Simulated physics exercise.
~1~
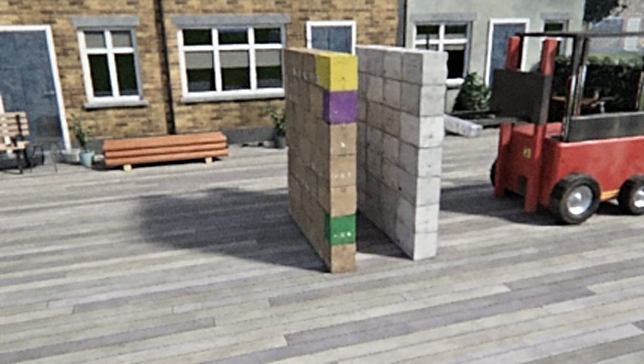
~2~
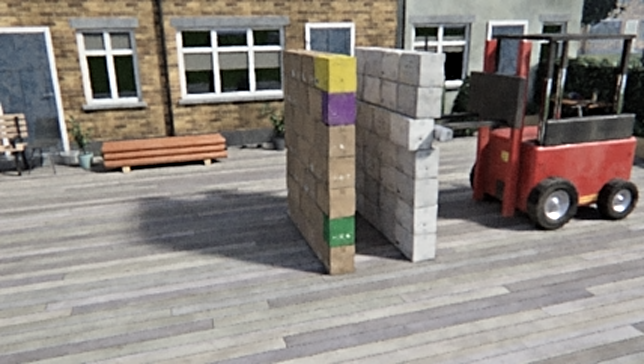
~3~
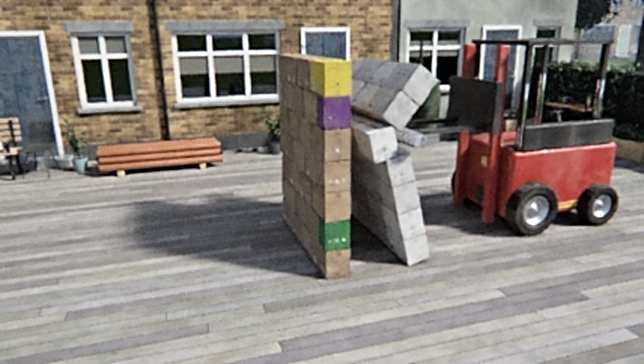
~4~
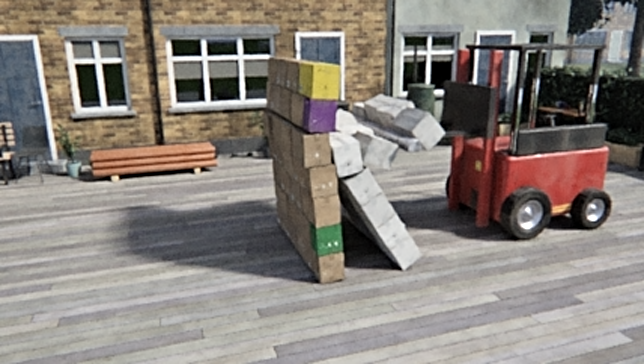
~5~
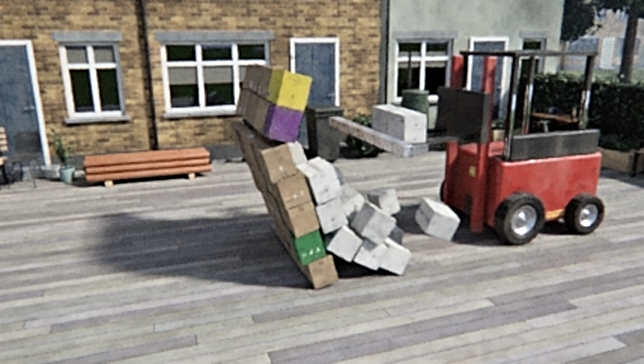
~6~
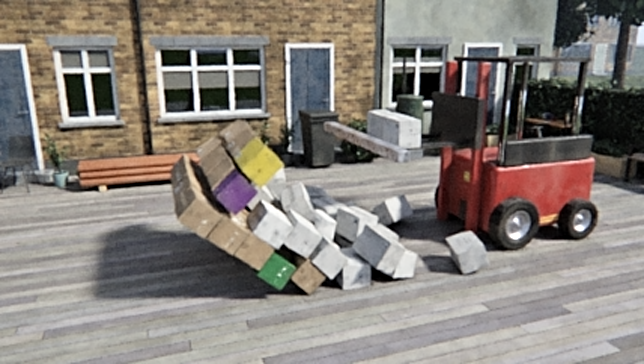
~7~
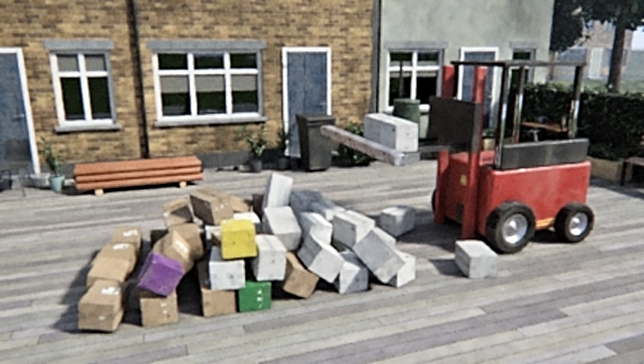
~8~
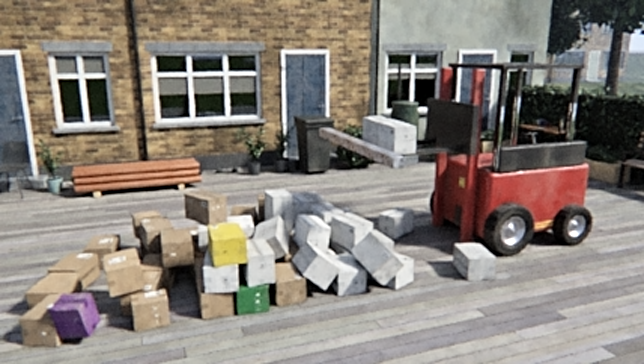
On a planked yard before brick and grey house fronts, seen from slightly above, two upright walls of cartons stand close together, a brown one at left with yellow, purple and green cartons at its near end, and a pale one at right. A red forklift drives in from the right, its raised beam pushing into the pale wall. The pale wall's upper part tips left, breaks up and knocks against the brown wall. The brown wall leans, then topples left and spills apart. Both end in a low heap, purple at far left, yellow and green near the middle, with pale cartons resting on the beam and the forklift halted.
